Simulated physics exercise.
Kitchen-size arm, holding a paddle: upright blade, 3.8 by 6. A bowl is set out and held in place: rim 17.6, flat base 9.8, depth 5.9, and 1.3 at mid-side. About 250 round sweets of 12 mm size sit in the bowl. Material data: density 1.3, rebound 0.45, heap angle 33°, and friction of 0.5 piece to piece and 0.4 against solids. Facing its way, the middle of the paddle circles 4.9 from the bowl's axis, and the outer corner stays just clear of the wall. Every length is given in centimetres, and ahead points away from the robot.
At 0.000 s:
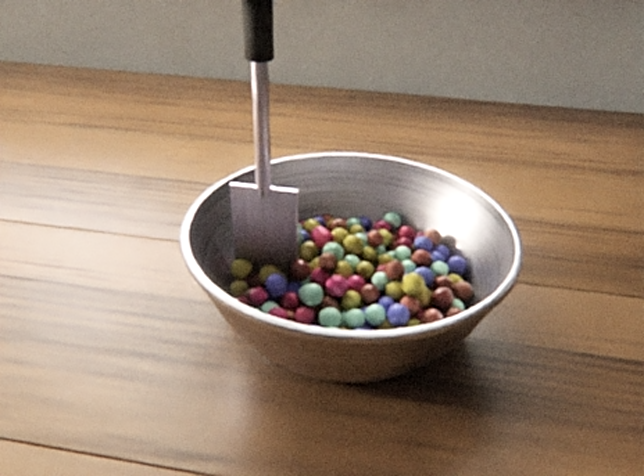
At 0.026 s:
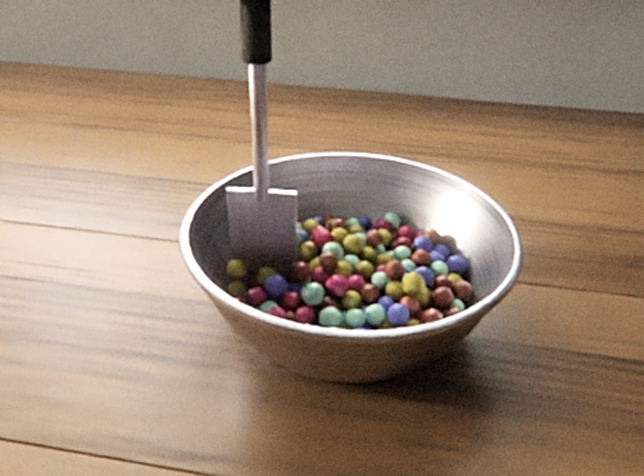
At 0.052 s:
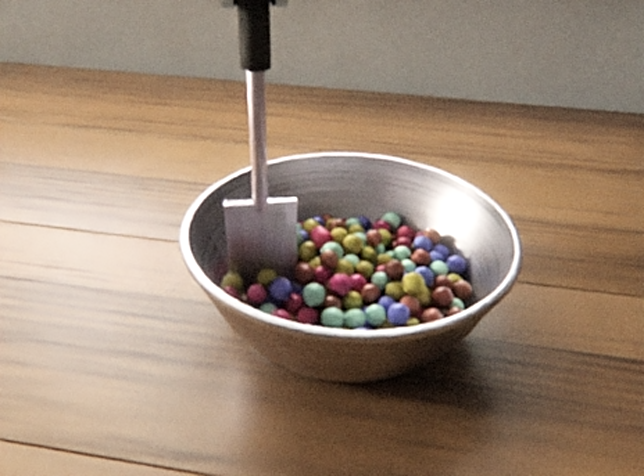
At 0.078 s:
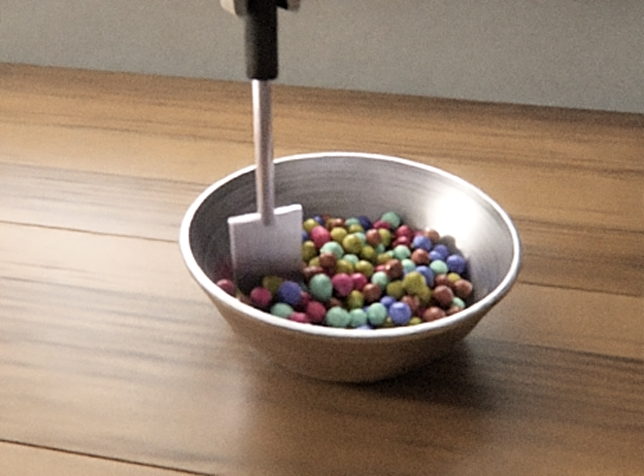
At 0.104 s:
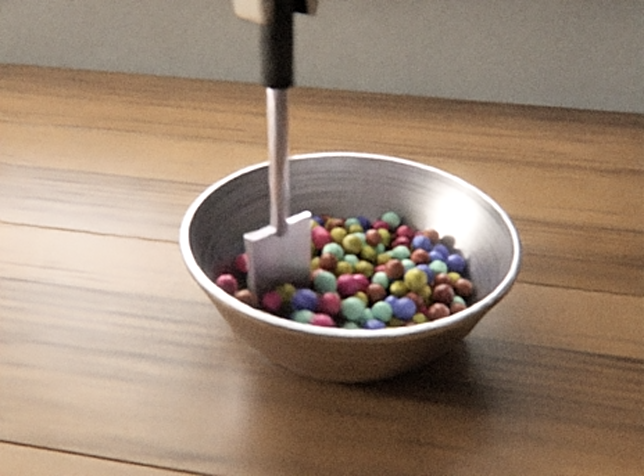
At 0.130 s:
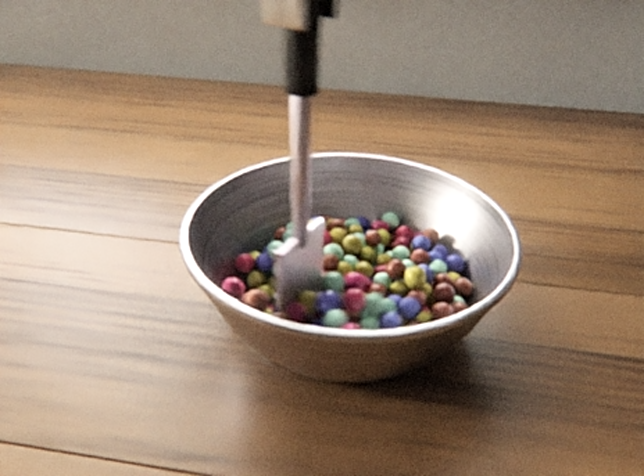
A flat metal paddle on a dark-handled arm swept slowly along the left side of a metal bowl toward the front, turning as it went and nudging the small colorful balls near it.
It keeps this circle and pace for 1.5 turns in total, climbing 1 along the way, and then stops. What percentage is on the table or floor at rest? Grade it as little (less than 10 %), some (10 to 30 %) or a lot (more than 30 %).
Grade: Some, 10 to 30 %.
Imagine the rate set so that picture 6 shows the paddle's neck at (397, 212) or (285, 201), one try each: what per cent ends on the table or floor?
Around 40 and 10 percent, in that order.
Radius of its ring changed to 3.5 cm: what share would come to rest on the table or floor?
Some 5 percent would.
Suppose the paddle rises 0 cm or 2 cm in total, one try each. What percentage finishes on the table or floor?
About 20 per cent on the first try and 10 per cent on the second.
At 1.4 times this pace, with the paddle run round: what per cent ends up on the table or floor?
That gives about 30 percent.
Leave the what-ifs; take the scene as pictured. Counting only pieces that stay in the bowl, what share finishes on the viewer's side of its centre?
Roughly 45 percent of it.
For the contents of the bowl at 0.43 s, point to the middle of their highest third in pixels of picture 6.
Around pixel (353, 200).
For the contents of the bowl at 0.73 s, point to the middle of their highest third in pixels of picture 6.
Around (345, 318).
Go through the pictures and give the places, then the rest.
The first picture shows paddle neck at (263, 162), 0° round; upper third of the load around (358, 270), from x 240 to 460, top at y 220; 254 in the bowl.
The second picture shows paddle neck at (261, 165), 5° round; upper third of the load around (356, 270), from x 235 to 460, top at y 220.
The third picture shows paddle neck at (260, 175), 20° round; upper third of the load around (353, 272), from x 230 to 460, top at y 220.
The fourth picture shows paddle neck at (266, 187), 35° round; upper third of the load around (347, 279), from x 225 to 460, top at y 220.
The fifth picture shows paddle neck at (280, 198), 51° round; upper third of the load around (350, 282), from x 225 to 460, top at y 220.
The sixth picture shows paddle neck at (301, 208), 67° round; upper third of the load around (356, 289), from x 235 to 460, top at y 220; 254 in the bowl.
By 0.43 s, 251° round, highest piece 9 above the table; 241 in the bowl, 5 on the table or floor, 8 in flight or on the tool.
By 0.73 s, 76° round, highest piece 8 above the table; 224 in the bowl, 27 on the table or floor, 3 in flight or on the tool.
By 1.08 s, 180° round, highest piece 5 above the table; 213 in the bowl, 41 on the table or floor.
By 1.78 s, 180° round, highest piece 5 above the table; 213 in the bowl, 41 on the table or floor.
Final count, 213 in the bowl, 41 on the table or floor. That is 16 % on the table or floor.
